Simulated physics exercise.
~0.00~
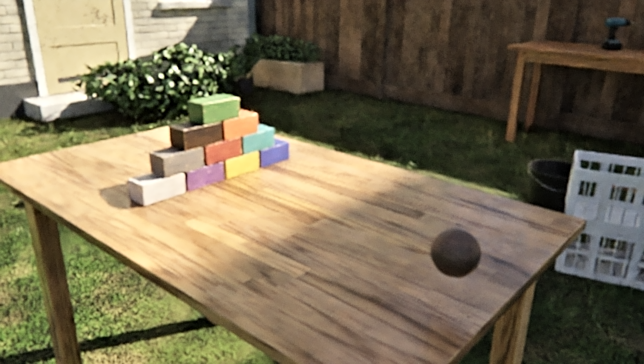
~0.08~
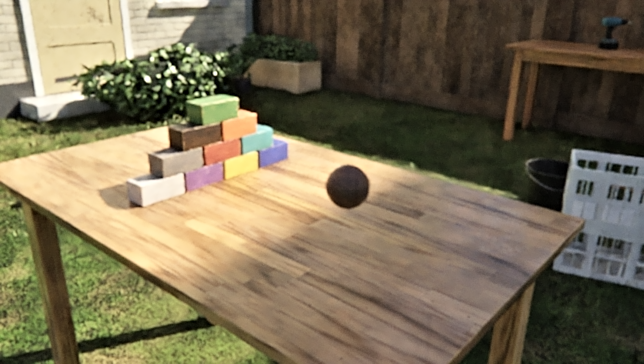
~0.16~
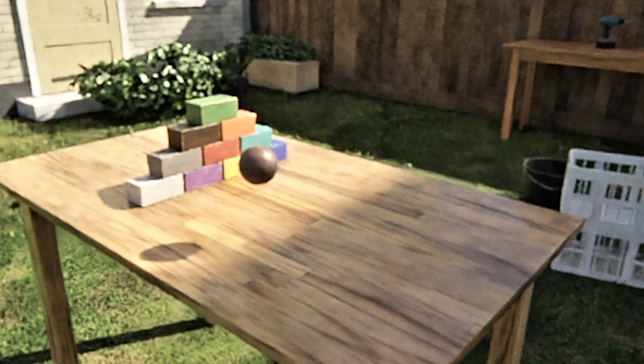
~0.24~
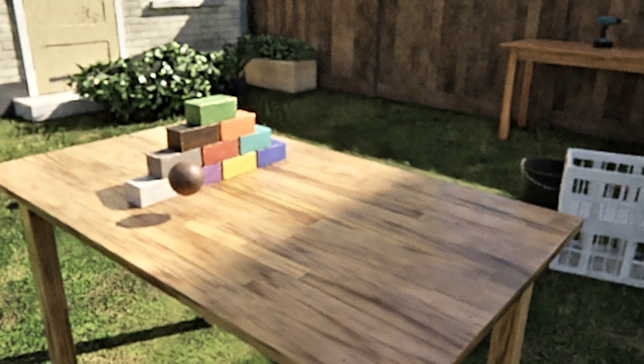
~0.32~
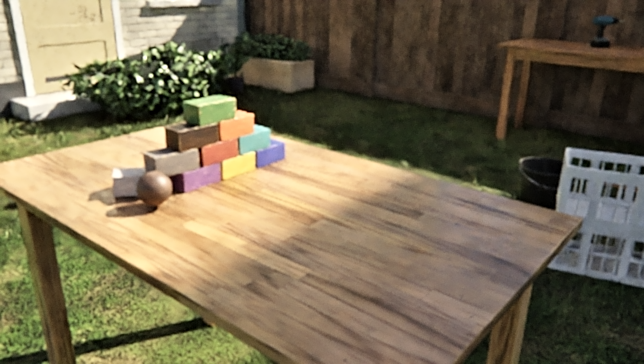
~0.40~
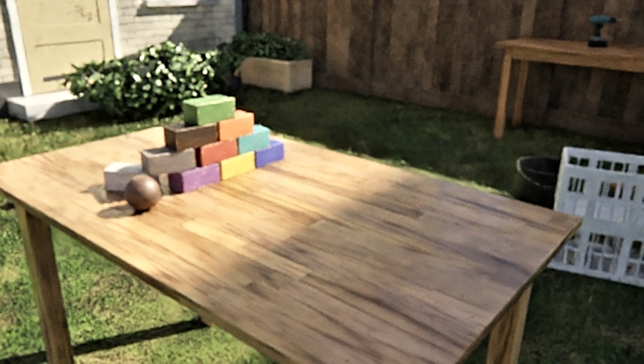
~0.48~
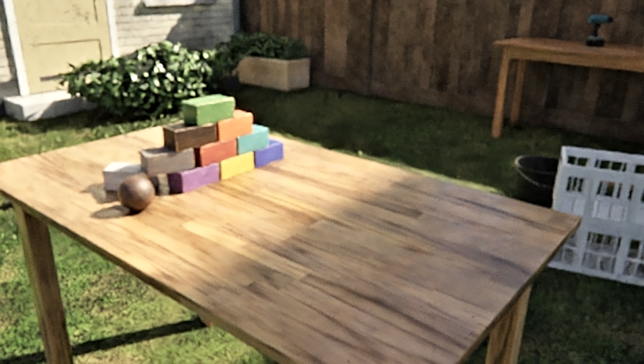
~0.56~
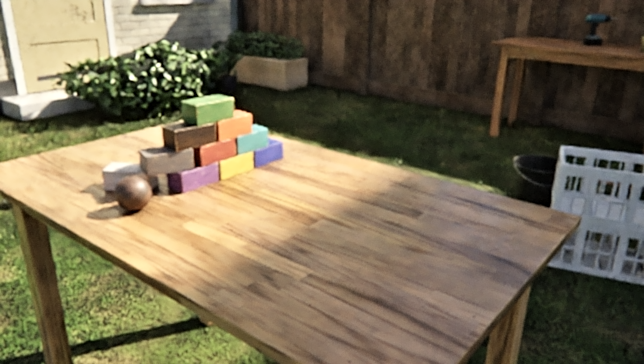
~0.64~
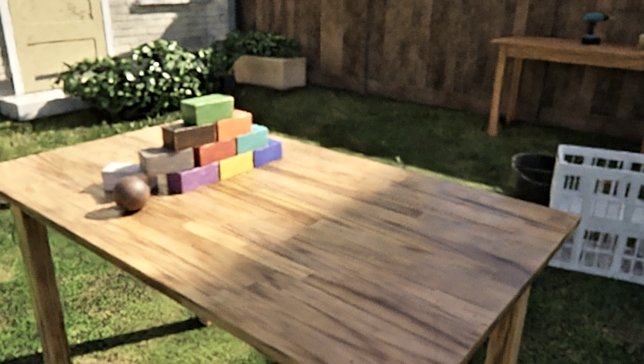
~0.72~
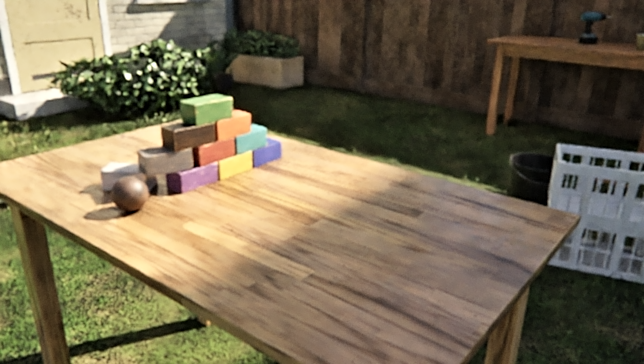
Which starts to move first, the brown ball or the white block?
The brown ball moves first, flying left across the table. The white block only shifts later, when the ball reaches the left end of the pile.
